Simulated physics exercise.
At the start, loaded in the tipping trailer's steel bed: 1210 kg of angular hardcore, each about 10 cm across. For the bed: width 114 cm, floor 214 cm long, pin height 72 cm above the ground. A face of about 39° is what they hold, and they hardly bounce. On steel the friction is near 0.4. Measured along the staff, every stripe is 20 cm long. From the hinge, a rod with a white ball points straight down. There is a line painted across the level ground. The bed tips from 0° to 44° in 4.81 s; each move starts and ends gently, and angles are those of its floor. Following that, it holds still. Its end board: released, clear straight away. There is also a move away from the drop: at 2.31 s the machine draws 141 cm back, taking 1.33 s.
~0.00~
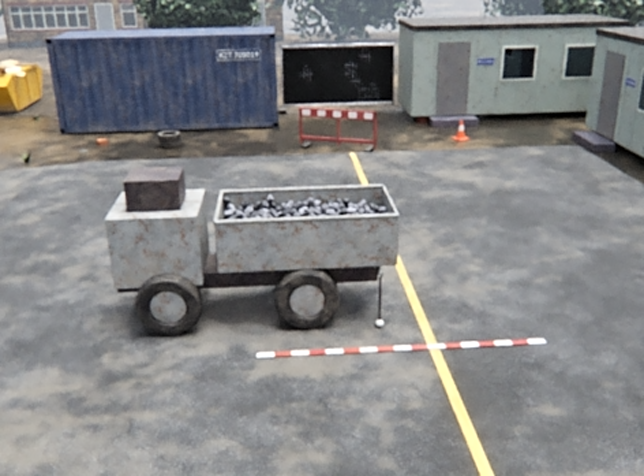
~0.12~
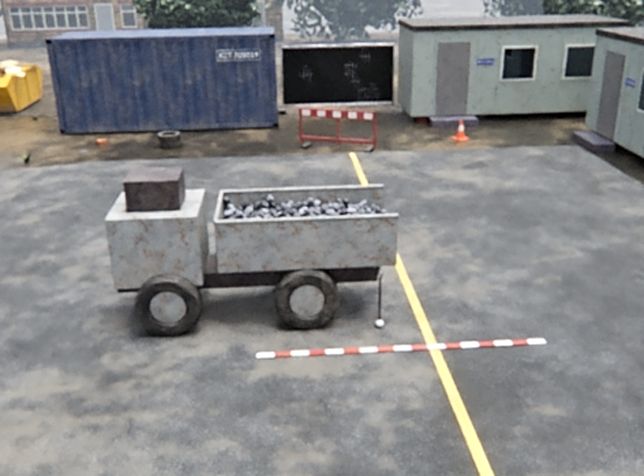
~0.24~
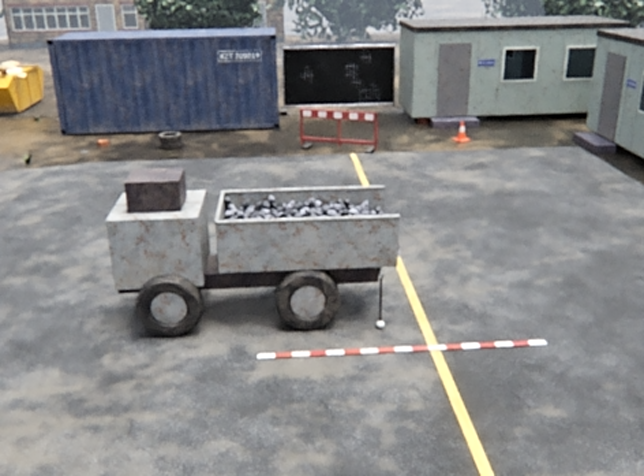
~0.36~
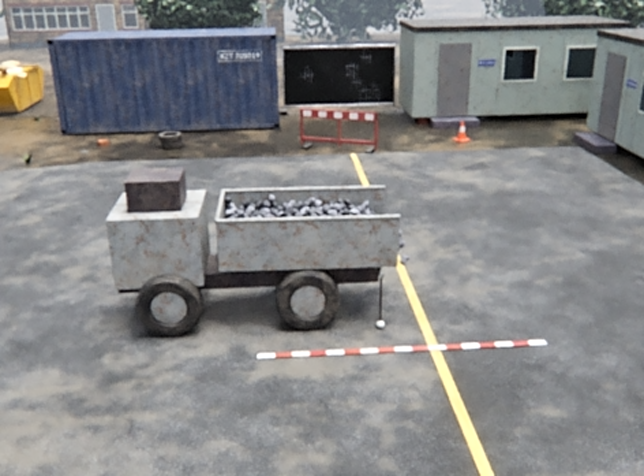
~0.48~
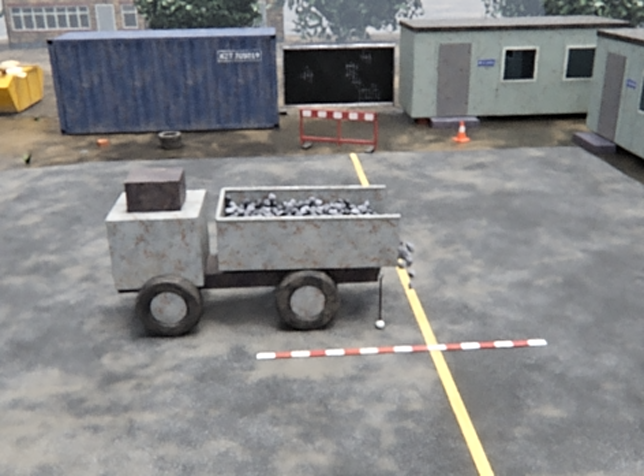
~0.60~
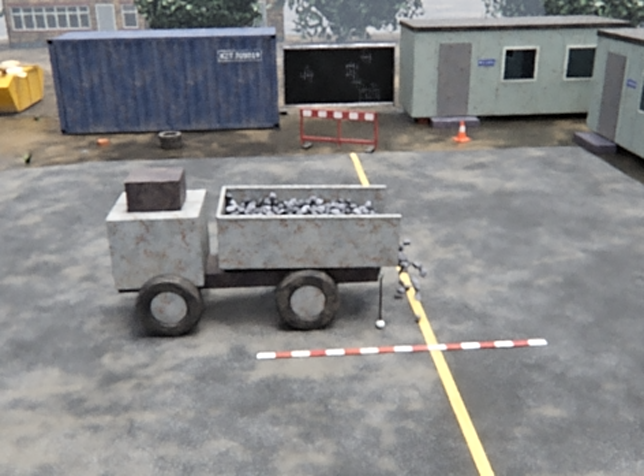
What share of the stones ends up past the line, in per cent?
About 10 per cent.
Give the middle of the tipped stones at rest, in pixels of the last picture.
Their middle lands near (345, 296).
After 3.6 s the floor is at 37°; 12 % in the bed, 79 % short of the line, 9 % past the line; the foremost stones are at (461, 299).
After 4.9 s the floor is at 44°; 0 % in the bed, 91 % short of the line, 9 % past the line; the foremost stones are at (461, 299).
After 5.3 s the floor is at 44°; 0 % in the bed, 91 % short of the line, 9 % past the line; the foremost stones are at (461, 299).
After 8.3 s the floor is at 44°; 0 % in the bed, 91 % short of the line, 9 % past the line; the foremost stones are at (461, 299).
